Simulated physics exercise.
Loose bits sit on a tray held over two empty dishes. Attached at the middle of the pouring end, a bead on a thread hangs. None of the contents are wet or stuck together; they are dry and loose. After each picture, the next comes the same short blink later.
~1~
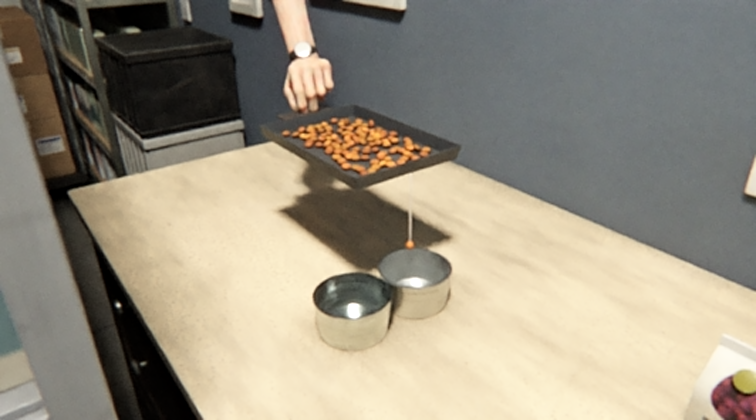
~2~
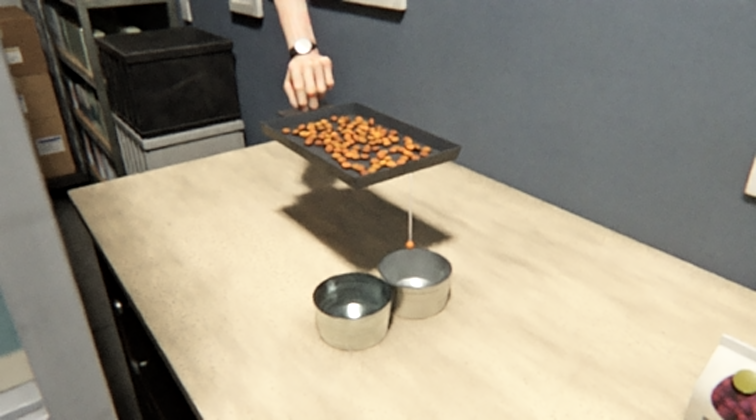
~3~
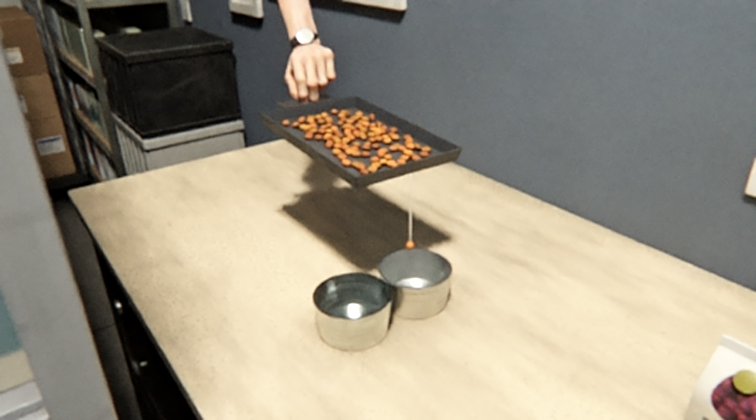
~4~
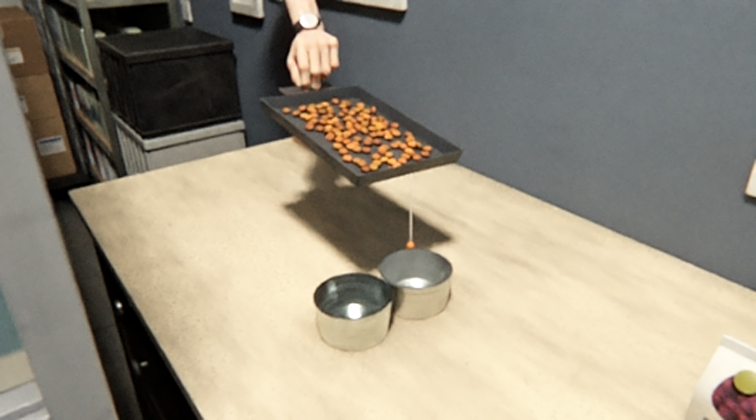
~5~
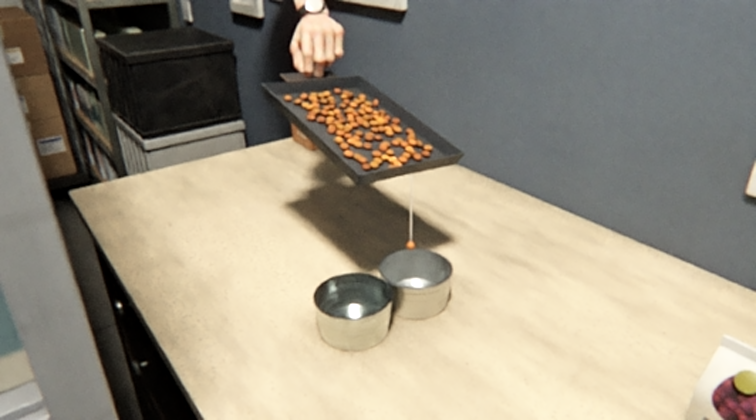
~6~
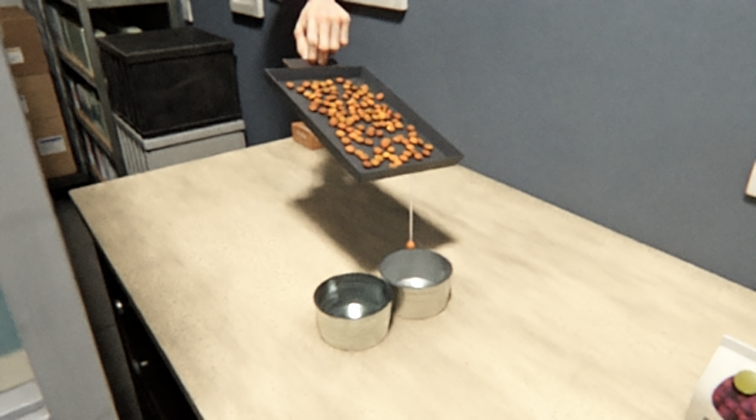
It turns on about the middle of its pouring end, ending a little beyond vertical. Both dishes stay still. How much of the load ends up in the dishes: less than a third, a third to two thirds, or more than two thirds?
Less than a third.
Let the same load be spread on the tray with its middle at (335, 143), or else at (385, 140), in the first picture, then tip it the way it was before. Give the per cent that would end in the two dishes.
20 % and 10 %.
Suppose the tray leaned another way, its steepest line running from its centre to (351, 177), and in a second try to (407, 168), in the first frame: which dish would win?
Toward the first point it's the dish to the left; toward the second, the dish to the right.
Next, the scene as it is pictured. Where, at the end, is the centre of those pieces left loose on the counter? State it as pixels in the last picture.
Estimate: Around (473, 276).
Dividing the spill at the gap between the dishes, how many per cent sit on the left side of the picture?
That would be roughly 0 per cent.
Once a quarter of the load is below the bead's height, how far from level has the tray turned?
I'd say close to 80 degrees.
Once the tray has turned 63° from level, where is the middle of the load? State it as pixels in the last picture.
Mark it at roughly (438, 156) in the final frame.
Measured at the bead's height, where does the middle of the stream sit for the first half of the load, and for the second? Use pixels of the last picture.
Around (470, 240), followed by around (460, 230).
Just after the last frame, tray tipped steeply; almost all on the tray; about a tenth in the air.
A moment on, tray tipped past a quarter turn; roughly a quarter on the tray; about a tenth in the right dish; roughly half outside both; roughly a quarter in the air.
Further on, tray tipped past a quarter turn; about a tenth in the right dish; the larger part outside both.
When it is over, tray tipped past a quarter turn; not one in the left dish; about a tenth in the right dish; the larger part outside both.
